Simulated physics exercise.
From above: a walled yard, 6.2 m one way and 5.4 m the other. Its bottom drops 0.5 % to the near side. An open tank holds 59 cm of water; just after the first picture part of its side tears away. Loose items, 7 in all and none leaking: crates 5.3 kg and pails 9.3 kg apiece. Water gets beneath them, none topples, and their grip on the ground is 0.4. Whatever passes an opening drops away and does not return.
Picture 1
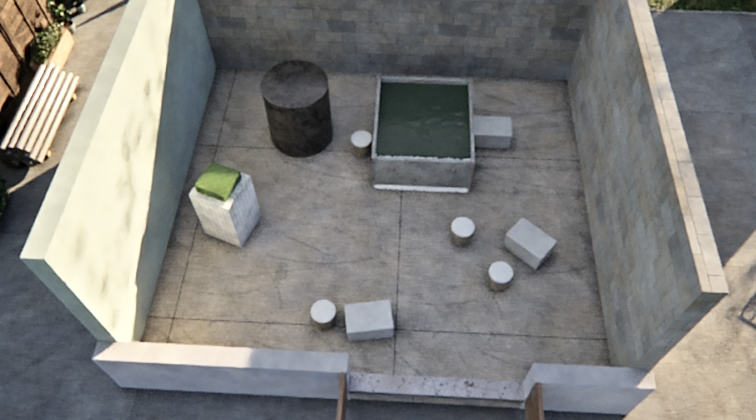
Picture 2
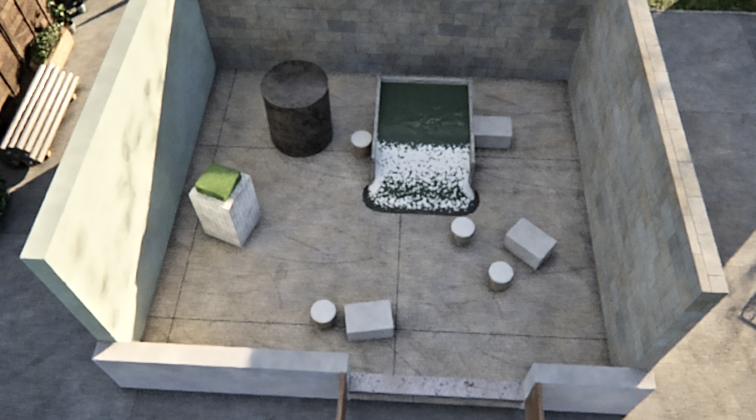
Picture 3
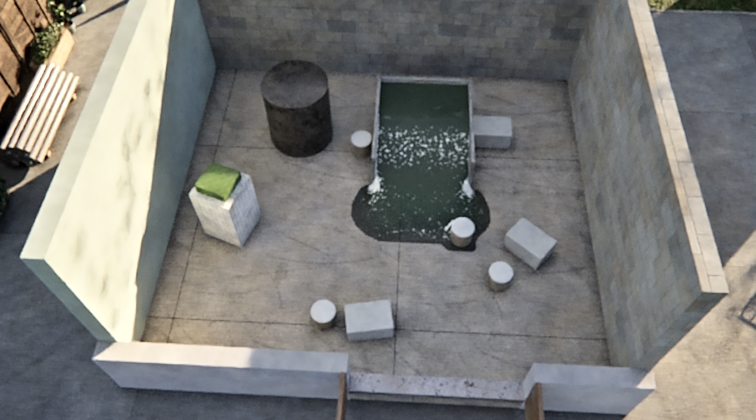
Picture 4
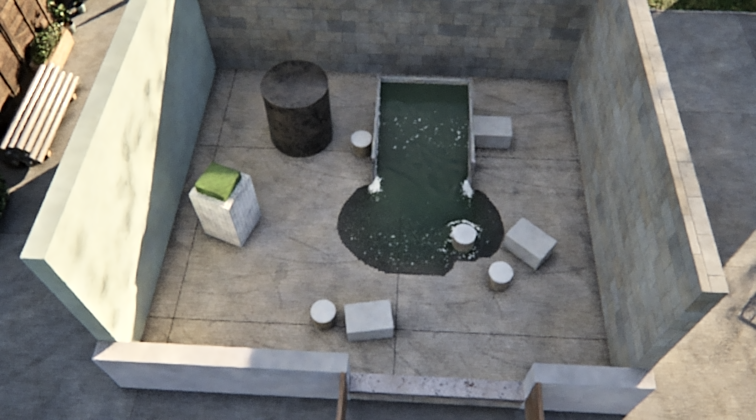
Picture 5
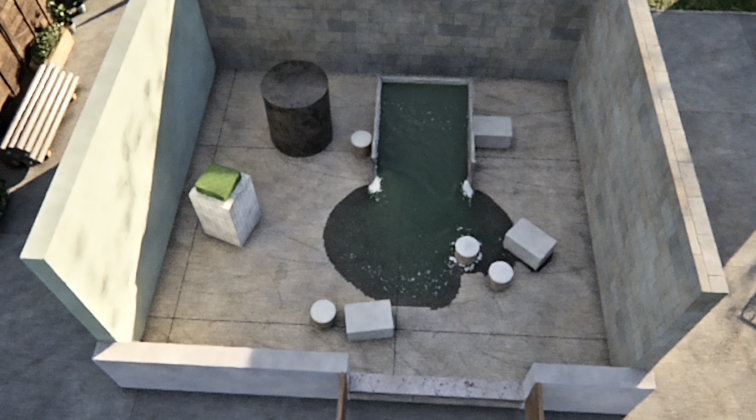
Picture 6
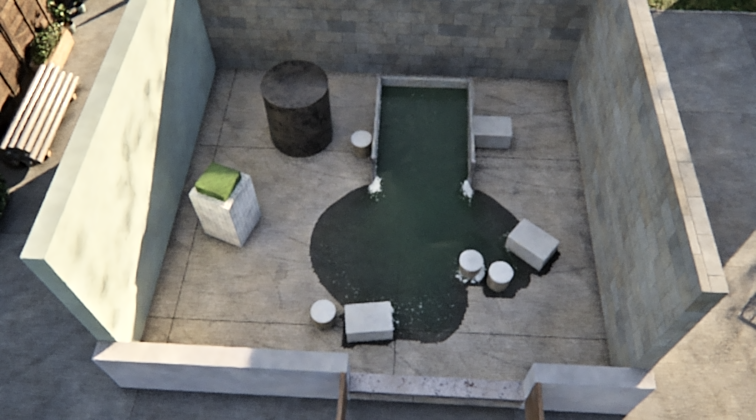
The clip opens on a walled yard seen from above, with a full tank of dark green water among scattered pale blocks and cylinders. The tank's near side gives way and foaming water pours out, then spreads in a widening dark pool, pushing one small cylinder toward the near side.
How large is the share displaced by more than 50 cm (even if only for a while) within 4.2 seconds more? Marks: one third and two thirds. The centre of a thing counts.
It is two thirds or above.
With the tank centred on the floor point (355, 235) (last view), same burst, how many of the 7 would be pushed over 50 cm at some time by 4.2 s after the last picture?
Then 2.
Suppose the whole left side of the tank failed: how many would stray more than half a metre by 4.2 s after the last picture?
In that case 2 of them.
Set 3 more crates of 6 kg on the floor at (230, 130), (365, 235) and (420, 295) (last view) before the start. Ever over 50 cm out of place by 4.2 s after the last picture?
In turn: Under, over, more.
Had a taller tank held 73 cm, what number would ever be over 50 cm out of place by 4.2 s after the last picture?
Then 5.
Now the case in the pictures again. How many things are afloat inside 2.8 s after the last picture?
At that moment 1.
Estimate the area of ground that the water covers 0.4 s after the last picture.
About 11.0 m2.
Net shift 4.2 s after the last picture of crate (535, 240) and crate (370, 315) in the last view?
In turn: 30 cm, gone out.
Then, 0.4 s after the last picture 1 of 7 are over 50 cm from their spots; 0 afloat.
Then, 1.5 s after the last picture 5 of 7 are over 50 cm from their spots; 1 afloat.
Then, 2.8 s after the last picture 5 of 7 are over 50 cm from their spots; 1 afloat.
Then, 4.2 s after the last picture 4 of 7 are over 50 cm from their spots, and 5 have been at some point; 1 afloat.
